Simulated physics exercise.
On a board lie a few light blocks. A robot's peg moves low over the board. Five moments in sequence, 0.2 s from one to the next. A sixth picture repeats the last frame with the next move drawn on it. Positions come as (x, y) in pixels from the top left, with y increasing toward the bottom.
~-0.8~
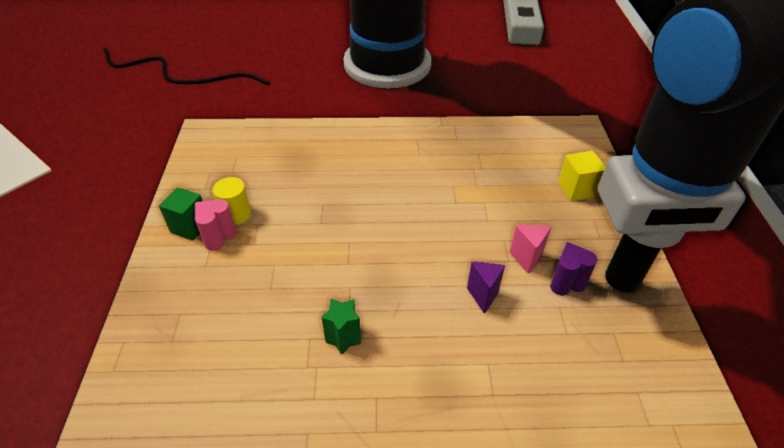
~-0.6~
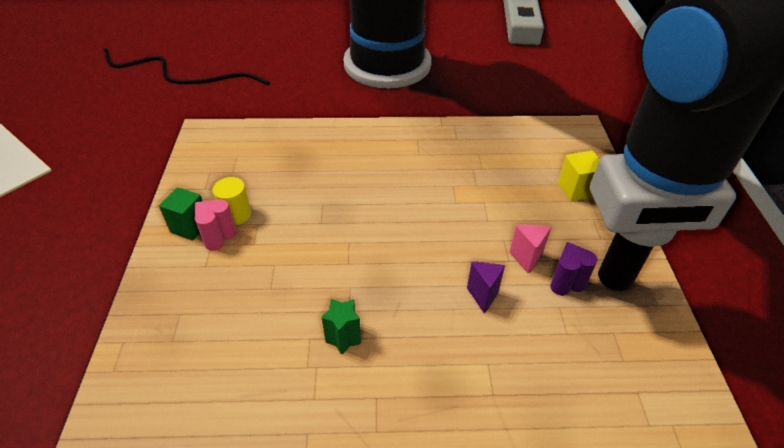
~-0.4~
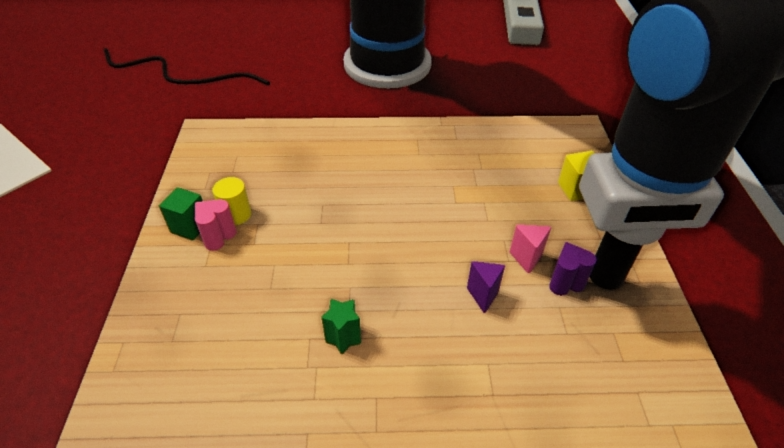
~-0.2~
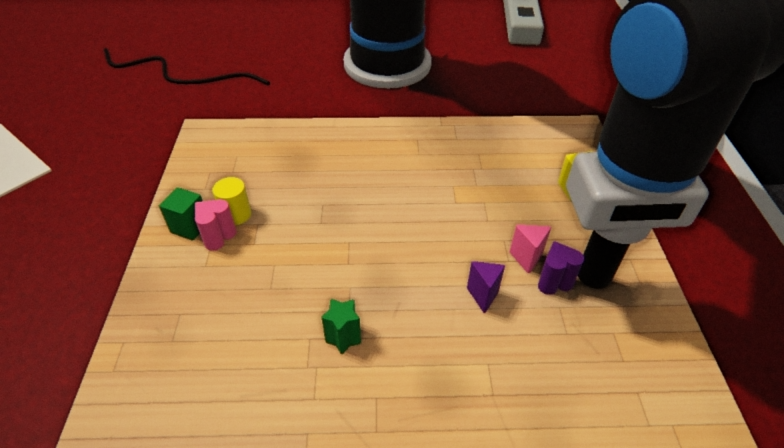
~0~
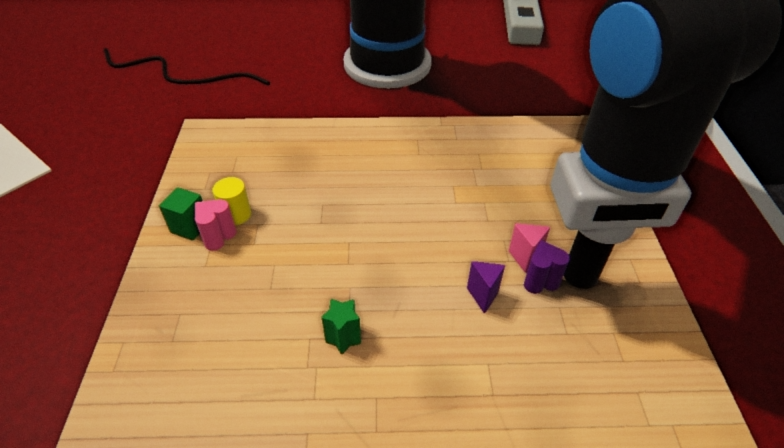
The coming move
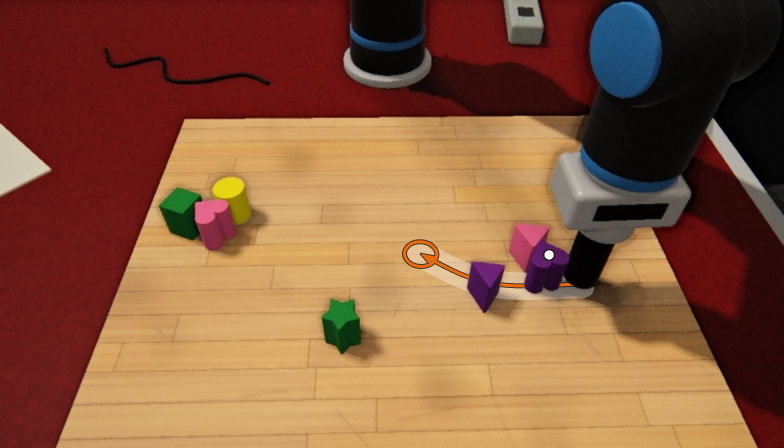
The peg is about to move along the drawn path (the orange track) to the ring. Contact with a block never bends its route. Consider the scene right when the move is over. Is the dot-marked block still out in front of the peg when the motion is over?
Yes, I think so.
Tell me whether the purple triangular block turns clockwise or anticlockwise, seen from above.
From overhead, the rotation is counterclockwise.
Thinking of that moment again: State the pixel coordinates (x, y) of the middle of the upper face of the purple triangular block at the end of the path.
I think it will end close to (465, 273).
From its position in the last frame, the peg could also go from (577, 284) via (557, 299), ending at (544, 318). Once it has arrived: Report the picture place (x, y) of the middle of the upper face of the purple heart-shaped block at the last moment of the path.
At (529, 260).
The drawn path runs from (577, 284) through (522, 286) and (467, 277) to (421, 254); the dot is on the purple heart-shaped block.
On the path given first. One third of the way, peg at (524, 277); pink triangular block at (522, 230), turned 50° clockwise; purple heart-shaped block at (492, 250), turned 25° clockwise.
Two thirds of the way, peg at (469, 268); purple triangular block at (465, 273), turned 80° anticlockwise; pink triangular block at (522, 230), turned 50° clockwise; purple heart-shaped block at (445, 233), turned 75° clockwise.
At the end, peg at (421, 245); purple triangular block at (465, 273), turned 85° anticlockwise; pink triangular block at (522, 230), turned 50° clockwise; purple heart-shaped block at (411, 206), turned 135° clockwise.
